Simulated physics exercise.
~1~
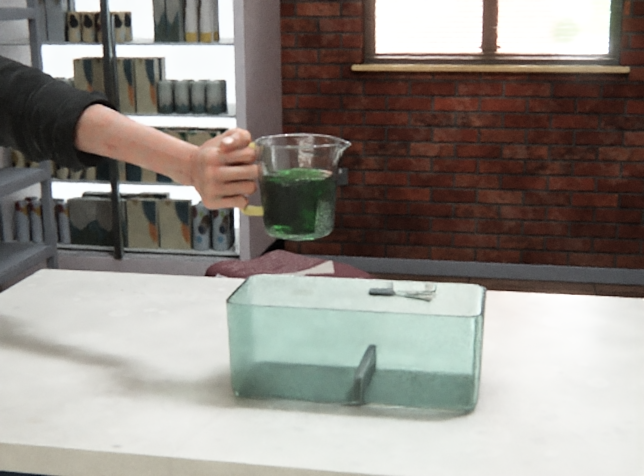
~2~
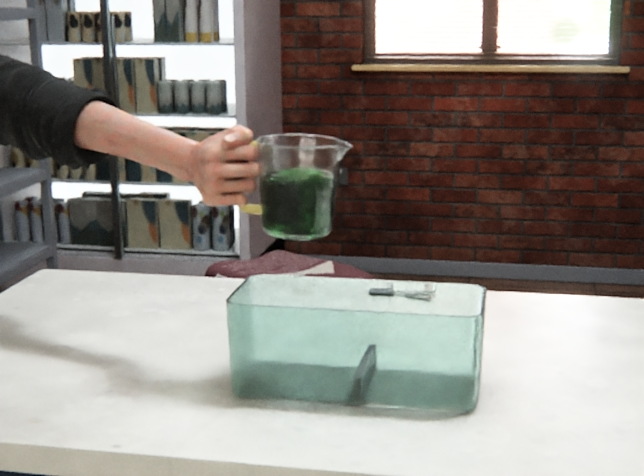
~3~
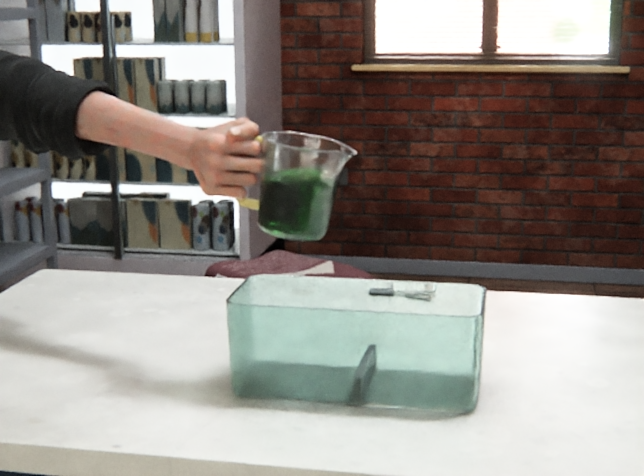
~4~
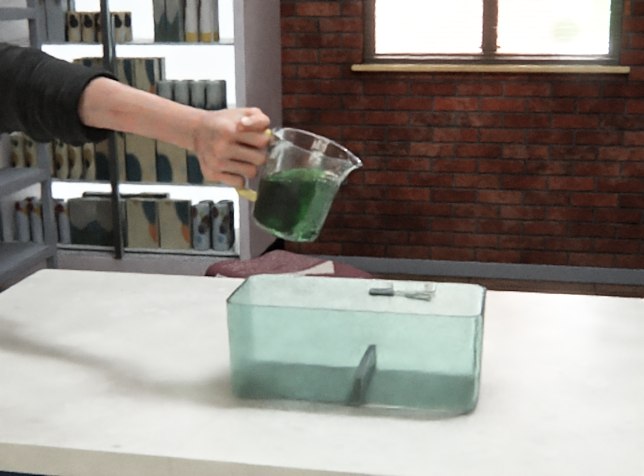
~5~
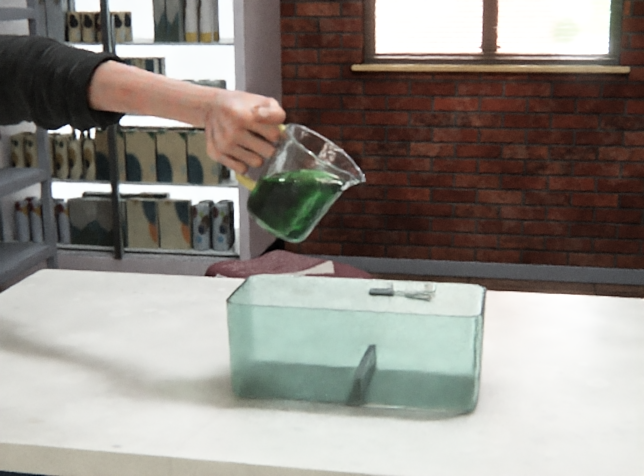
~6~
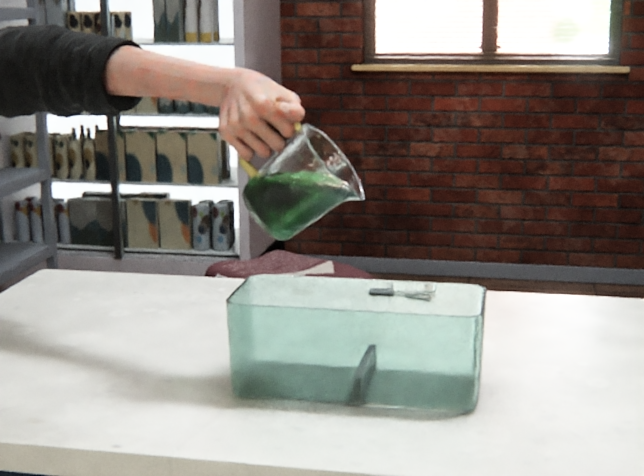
A hand holds a clear jug of green liquid above a basin and tilts it rightward.
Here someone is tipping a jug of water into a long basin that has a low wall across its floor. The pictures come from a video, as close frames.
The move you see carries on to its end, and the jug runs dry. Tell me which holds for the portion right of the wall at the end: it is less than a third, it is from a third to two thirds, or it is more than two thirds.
Well, the amount right of the wall passes two thirds.
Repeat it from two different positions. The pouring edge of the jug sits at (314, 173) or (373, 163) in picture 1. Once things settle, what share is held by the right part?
It comes out at around 10 percent and then around 90 percent.
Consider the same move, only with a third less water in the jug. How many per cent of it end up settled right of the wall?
It should come out close to 90 per cent.
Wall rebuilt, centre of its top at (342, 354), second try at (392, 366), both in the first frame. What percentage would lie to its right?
90 % then 30 %, approximately.
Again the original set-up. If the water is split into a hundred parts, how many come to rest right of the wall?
That works out to roughly 90 percent.
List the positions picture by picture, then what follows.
In the first frame, tilt 0°; pouring edge (350, 144); surface from (264, 173) to (336, 175); the long basin's rim runs from (238, 290) to (484, 302); the wall's top is at (365, 361).
In the second frame, tilt 2°; pouring edge (352, 146); surface from (264, 174) to (336, 176).
In the third frame, tilt 9°; pouring edge (356, 153); surface from (265, 174) to (338, 176).
In the fourth frame, tilt 20°; pouring edge (362, 164); surface from (265, 177) to (340, 178).
In the fifth frame, tilt 34°; pouring edge (366, 180); surface from (261, 178) to (346, 181).
In the sixth frame, tilt 49°; pouring edge (365, 199); surface from (250, 180) to (353, 188).
A moment on, the jug is tipped right over and 46 per cent is still to pour, 1 is left of the wall and 22 right of it.
Next, the jug is tipped right over and 6 per cent is still to pour, 4 is left of the wall and 81 right of it.
Then the jug is tipped right over and 0 per cent is still to pour, 7 is left of the wall and 89 right of it.
Later the jug is tipped right over and 0 per cent is still to pour, 9 is left of the wall and 88 right of it.
At rest 9 per cent lies left of the wall, 88 right of it and 3 outside.
